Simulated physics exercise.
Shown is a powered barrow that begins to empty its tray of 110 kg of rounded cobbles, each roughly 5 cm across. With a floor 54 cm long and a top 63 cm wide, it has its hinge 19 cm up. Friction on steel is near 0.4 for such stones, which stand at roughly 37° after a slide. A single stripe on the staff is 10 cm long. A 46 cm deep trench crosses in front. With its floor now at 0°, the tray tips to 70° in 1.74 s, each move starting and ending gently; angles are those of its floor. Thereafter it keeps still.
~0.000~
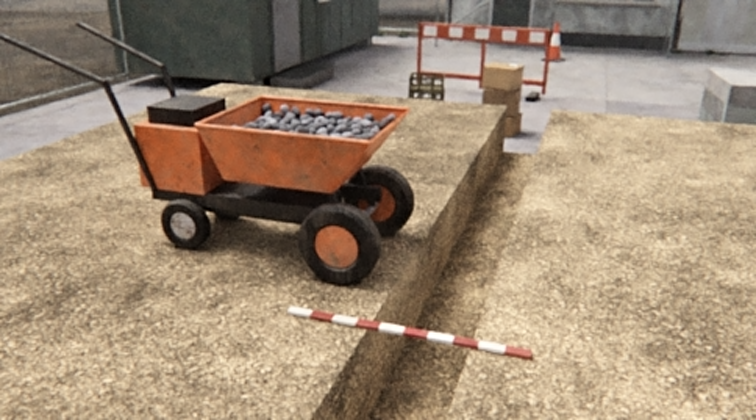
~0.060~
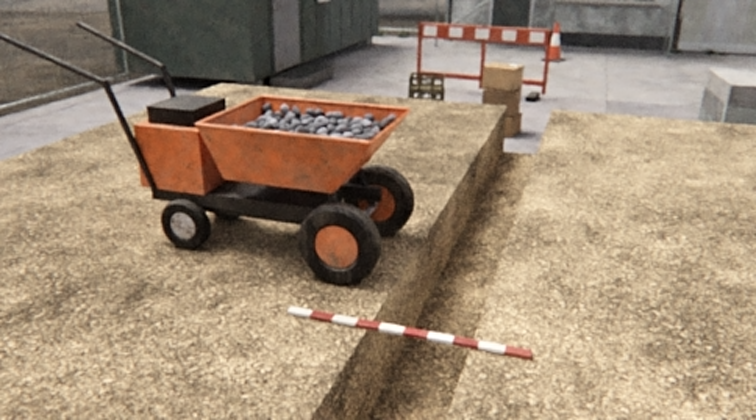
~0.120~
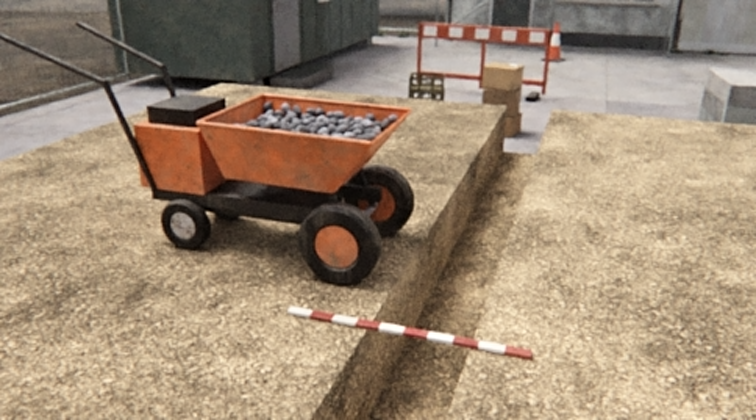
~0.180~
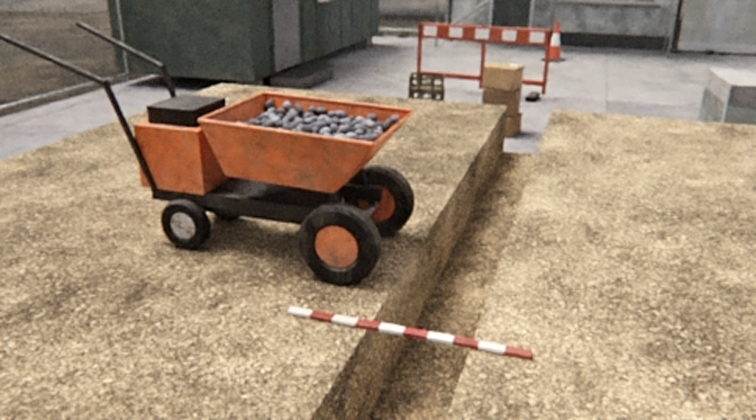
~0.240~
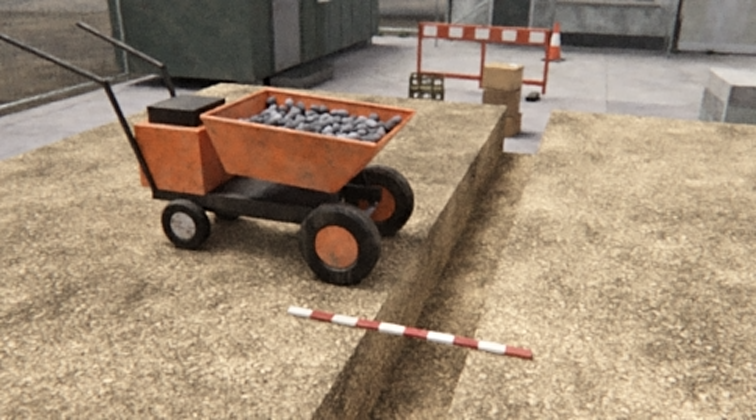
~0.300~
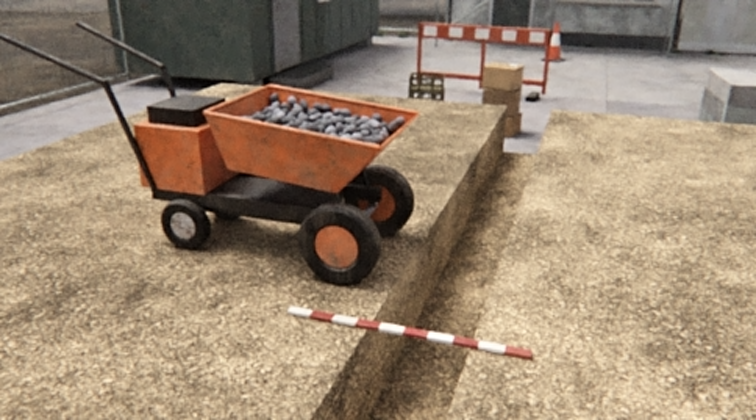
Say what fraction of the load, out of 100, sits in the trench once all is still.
About 58 out of 100.
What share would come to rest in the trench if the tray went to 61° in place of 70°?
Some 50 in a hundred, I'd say.
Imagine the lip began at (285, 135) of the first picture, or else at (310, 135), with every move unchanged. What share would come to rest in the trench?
First spot about 100, second spot about 100 per cent.
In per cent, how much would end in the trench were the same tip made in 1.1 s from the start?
I'd put it at some 50 in a hundred.
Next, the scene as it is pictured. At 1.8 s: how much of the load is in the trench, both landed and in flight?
By that moment, roughly 20 per cent of the load.
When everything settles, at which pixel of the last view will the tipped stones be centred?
The middle should be near (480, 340).
After 1.3 s the floor is at 59°; 99 % in the tray, 1 % in the trench; the foremost stones are at (470, 219).
After 1.8 s the floor is at 70°; 54 % in the tray, 18 % in the trench, 28 % past the trench; the foremost stones are at (585, 300).
After 2.2 s the floor is at 70°; 26 % in the tray, 32 % in the trench, 42 % past the trench; the foremost stones are at (664, 316).
After 4.1 s the floor is at 70°; 0 % in the tray, 58 % in the trench, 42 % past the trench; the foremost stones are at (712, 339).
